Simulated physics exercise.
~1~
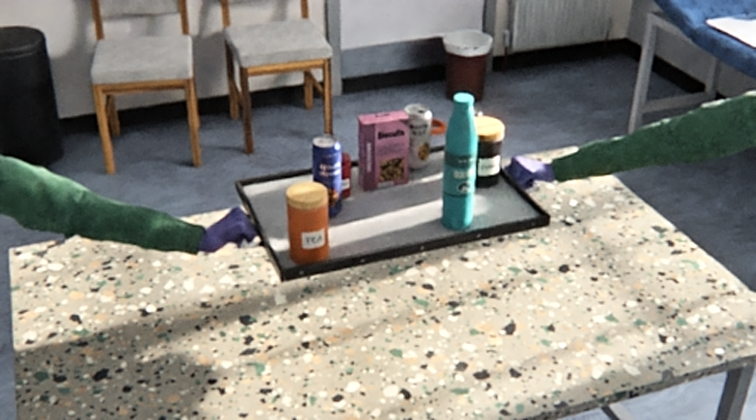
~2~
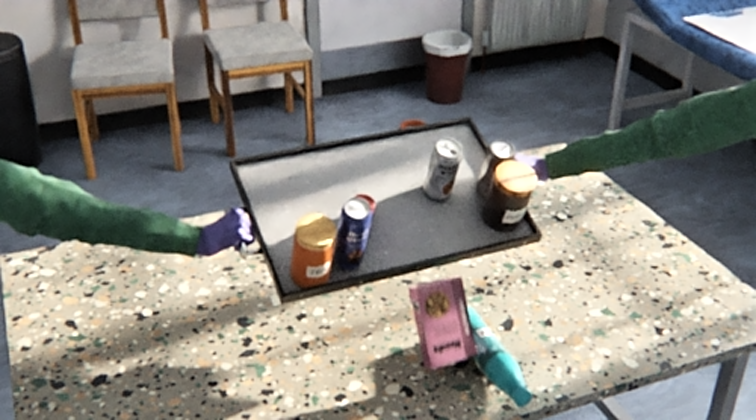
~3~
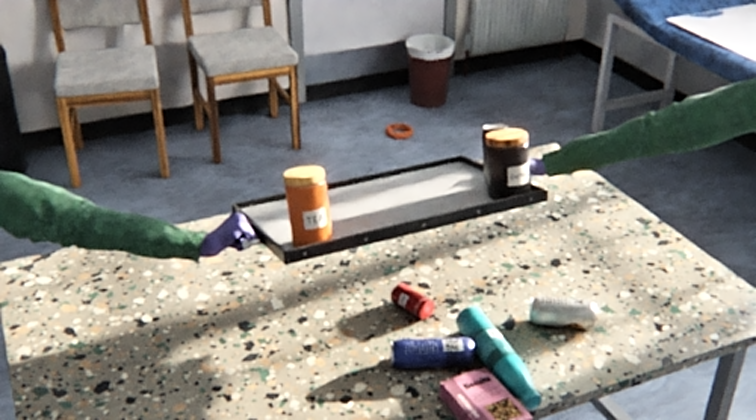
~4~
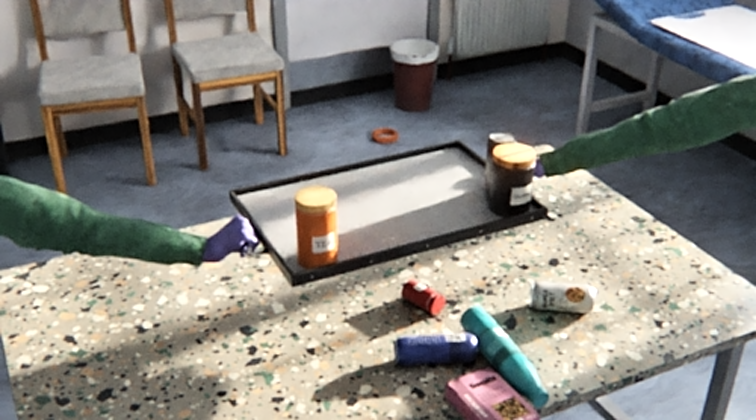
The clip opens on two purple-gloved hands in green sleeves holding a dark-rimmed tray of upright containers above a speckled table. The tray tips toward the viewer, and the pink packet and turquoise bottle drop onto the table while the blue and white cans lean. The white can, blue can and red shaker follow them off the near side. The hands then tilt the tray the other way, far edge down, before bringing it back toward level. At the end, the orange jar, black jar and grey can remain on the tray, while the fallen things lie on their sides below.
